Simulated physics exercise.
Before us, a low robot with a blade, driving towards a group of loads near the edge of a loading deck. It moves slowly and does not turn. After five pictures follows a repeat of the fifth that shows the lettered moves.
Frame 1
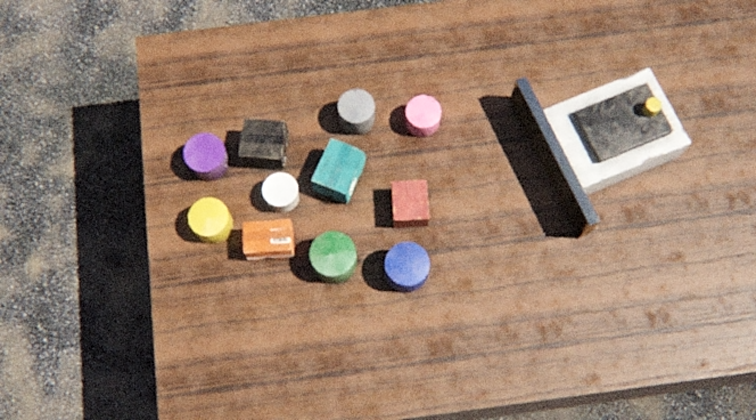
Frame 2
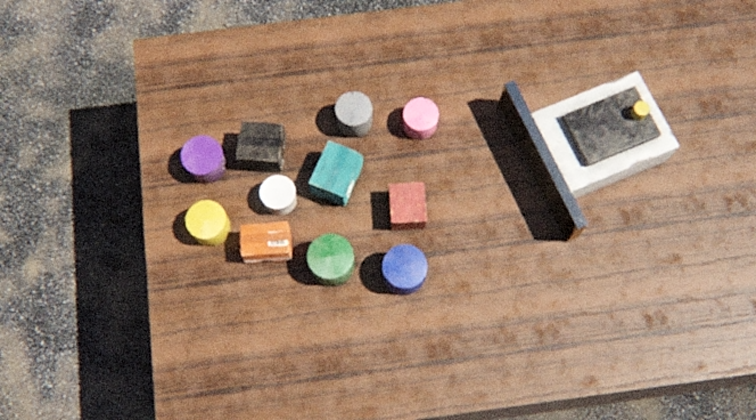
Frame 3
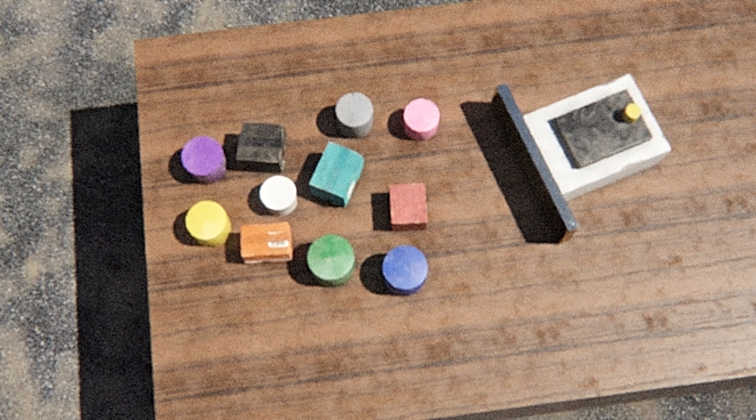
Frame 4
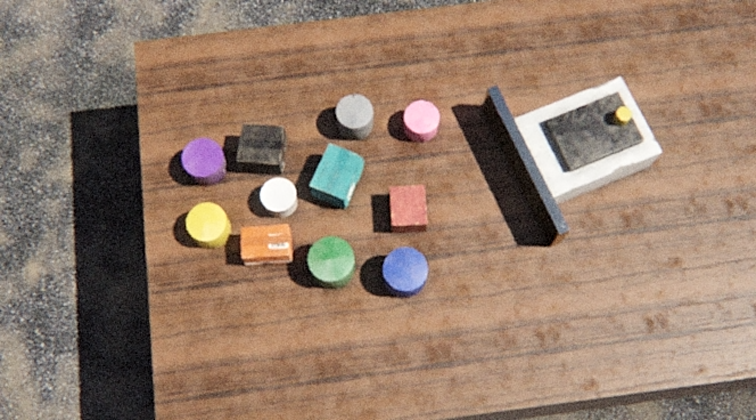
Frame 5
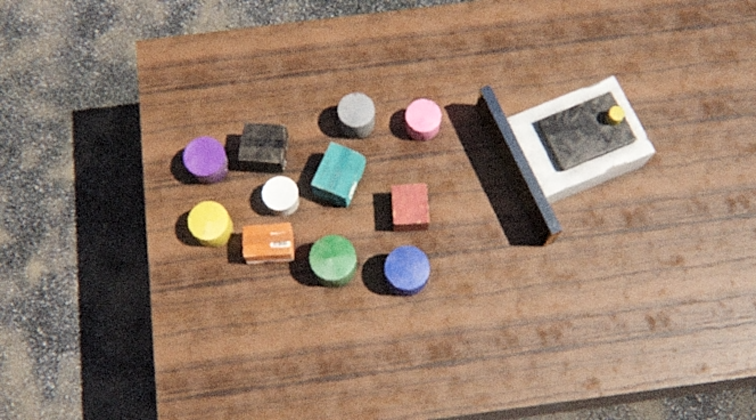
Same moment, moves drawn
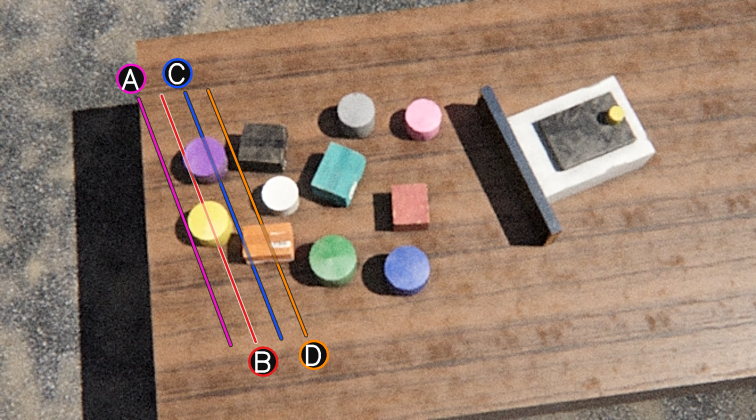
Low white robot with a dark blade creeping left across a wooden deck towards a still group of coloured cylinders and boxes.
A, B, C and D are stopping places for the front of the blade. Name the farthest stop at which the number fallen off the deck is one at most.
Line C.
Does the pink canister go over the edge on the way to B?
By then, no.
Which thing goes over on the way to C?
It is the purple pail.
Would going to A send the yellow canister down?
By then, yes.
On the marked copy, A at (183, 217); B at (206, 214); C at (231, 211); D at (255, 208).
Following C. Soon after the start, robot (478, 145); grey canister (348, 115); pink canister (371, 141).
Later, robot (374, 158); purple pail (191, 163); white pail (235, 189).
In the end, robot (293, 168); purple pail over the edge; black box (154, 156); one fallen.
As for the rest, A drops four; B drops three; D is within the limit but short.
